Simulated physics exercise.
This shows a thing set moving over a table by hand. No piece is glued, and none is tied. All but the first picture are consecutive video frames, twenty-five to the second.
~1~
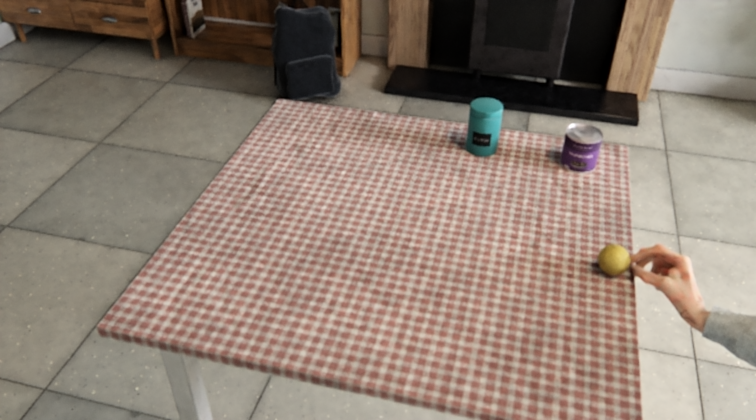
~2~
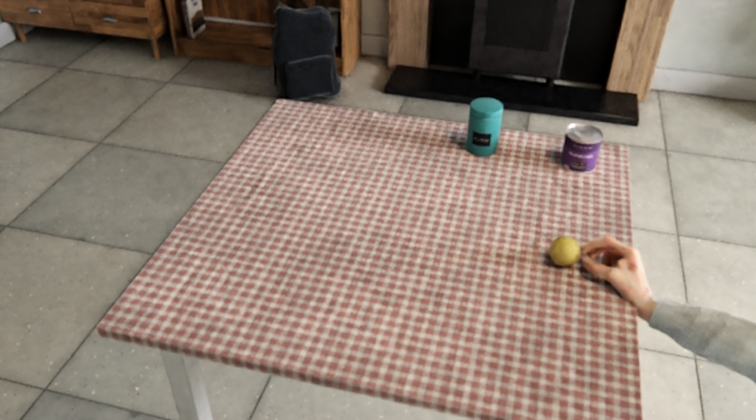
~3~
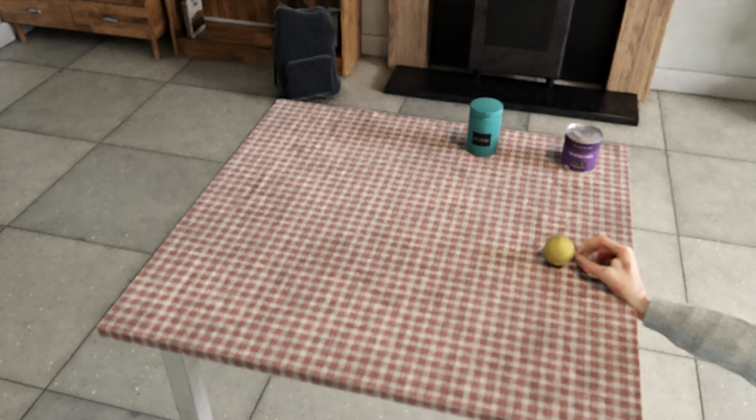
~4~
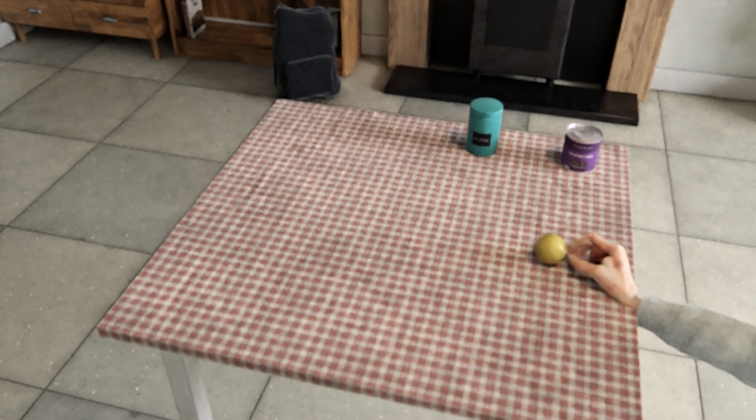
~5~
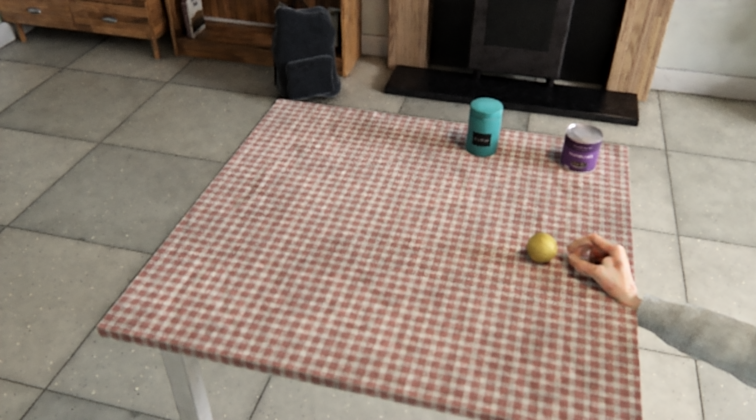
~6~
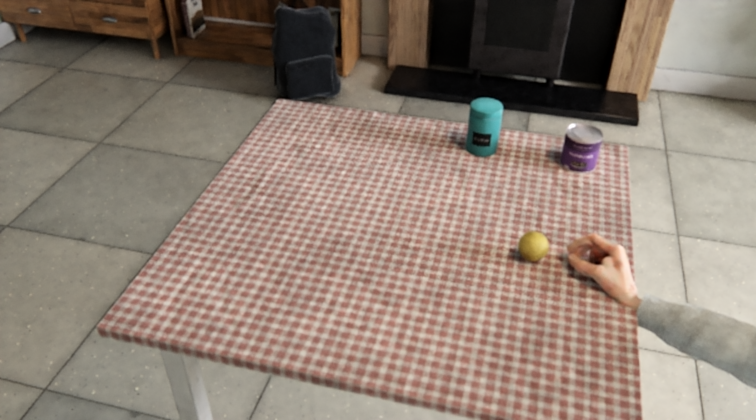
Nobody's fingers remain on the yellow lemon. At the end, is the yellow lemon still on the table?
Yes.
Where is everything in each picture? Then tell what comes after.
Under the hand; yellow lemon (614, 260), in the first picture.
Under the hand; yellow lemon (565, 251), in the second picture.
Under the hand; yellow lemon (559, 250), in the third picture.
Yellow lemon (551, 249), in the fourth picture.
Yellow lemon (542, 248) moved a little, in the fifth picture.
Yellow lemon (533, 246) moved a little, in the sixth picture.
Then, 0.20 s later than the last frame, yellow lemon moved well along near (496, 240).
Then, 0.50 s later than the last frame, yellow lemon moved well along near (455, 233).
When it is over, moved from the start, yellow lemon. End places, in pixels of the last picture, yellow lemon near (428, 229).
